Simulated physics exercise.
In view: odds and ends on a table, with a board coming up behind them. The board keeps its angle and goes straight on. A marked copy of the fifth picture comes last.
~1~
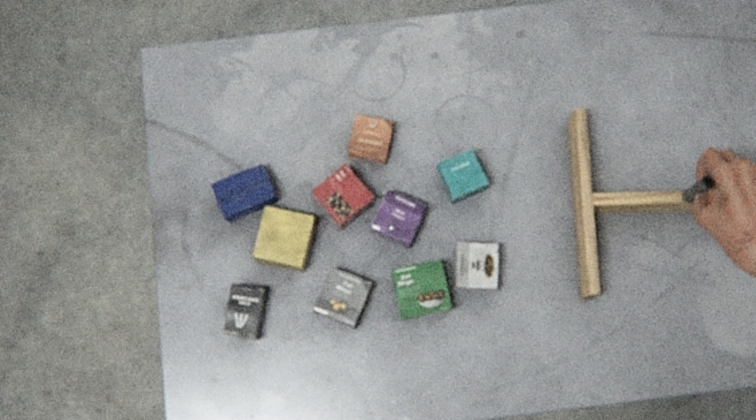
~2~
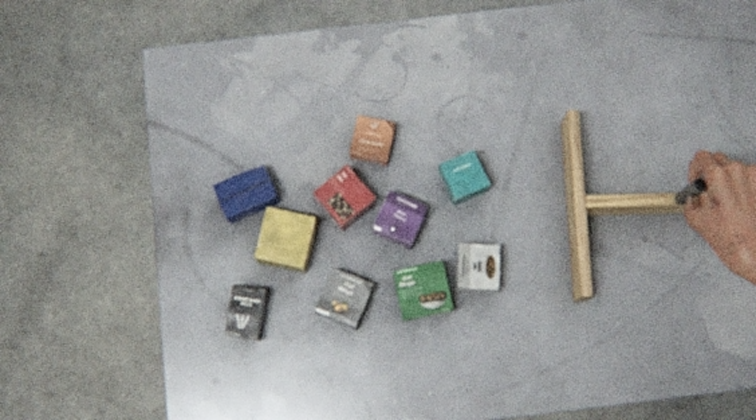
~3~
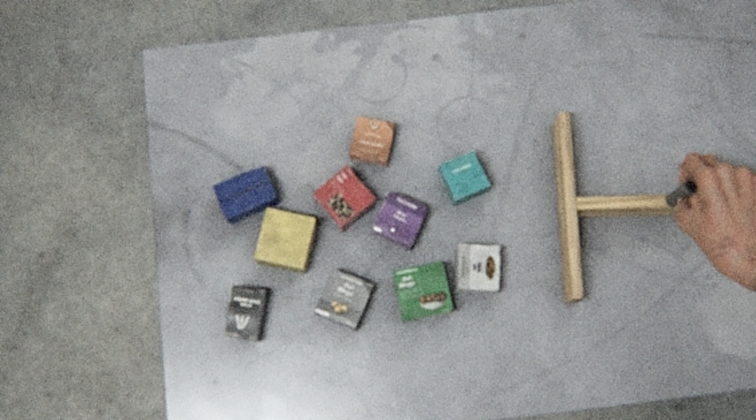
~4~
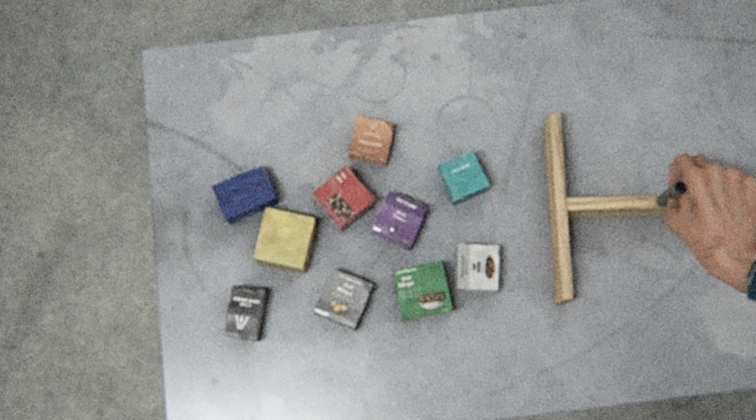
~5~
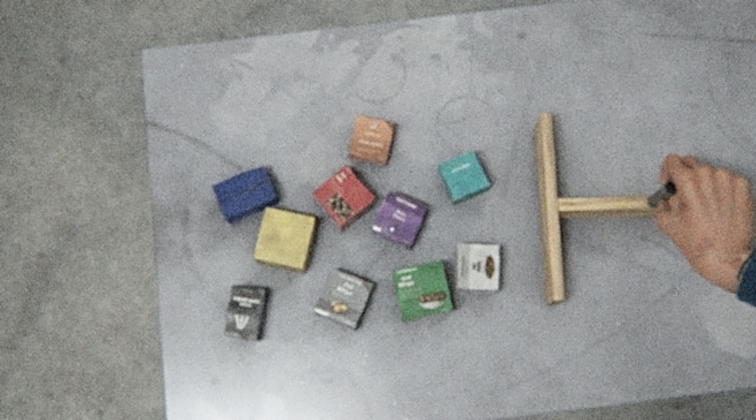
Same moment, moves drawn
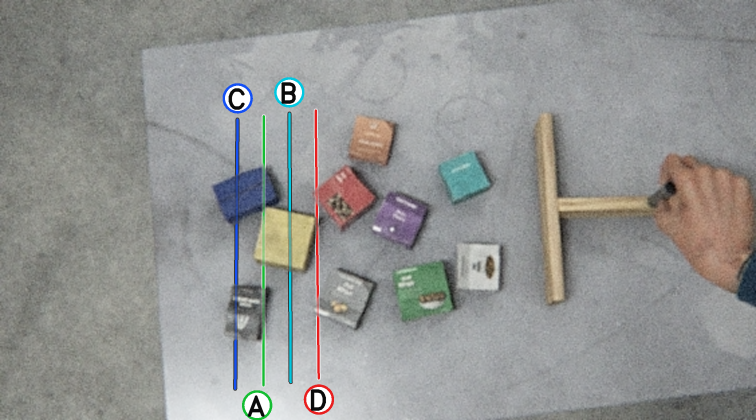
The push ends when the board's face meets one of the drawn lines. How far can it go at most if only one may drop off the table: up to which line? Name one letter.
It can go as far as B.
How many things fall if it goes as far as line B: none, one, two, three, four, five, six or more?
In all, one.
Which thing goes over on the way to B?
The black packet goes over.
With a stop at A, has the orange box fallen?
No.
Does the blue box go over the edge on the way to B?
No.
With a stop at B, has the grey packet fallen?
No.
On the marked copy, A at (264, 246); B at (290, 243); C at (236, 249); D at (317, 240).
Taking B. A third of the way, board (459, 216); green packet (386, 293); grey packet (334, 299).
Two thirds of the way, board (366, 227); black packet (205, 317); grey packet (245, 309).
When it is over, board (292, 236); black packet over the edge; grey packet (171, 317); one fallen.
As for the rest, A drops two; C drops three; D is within the limit but short.
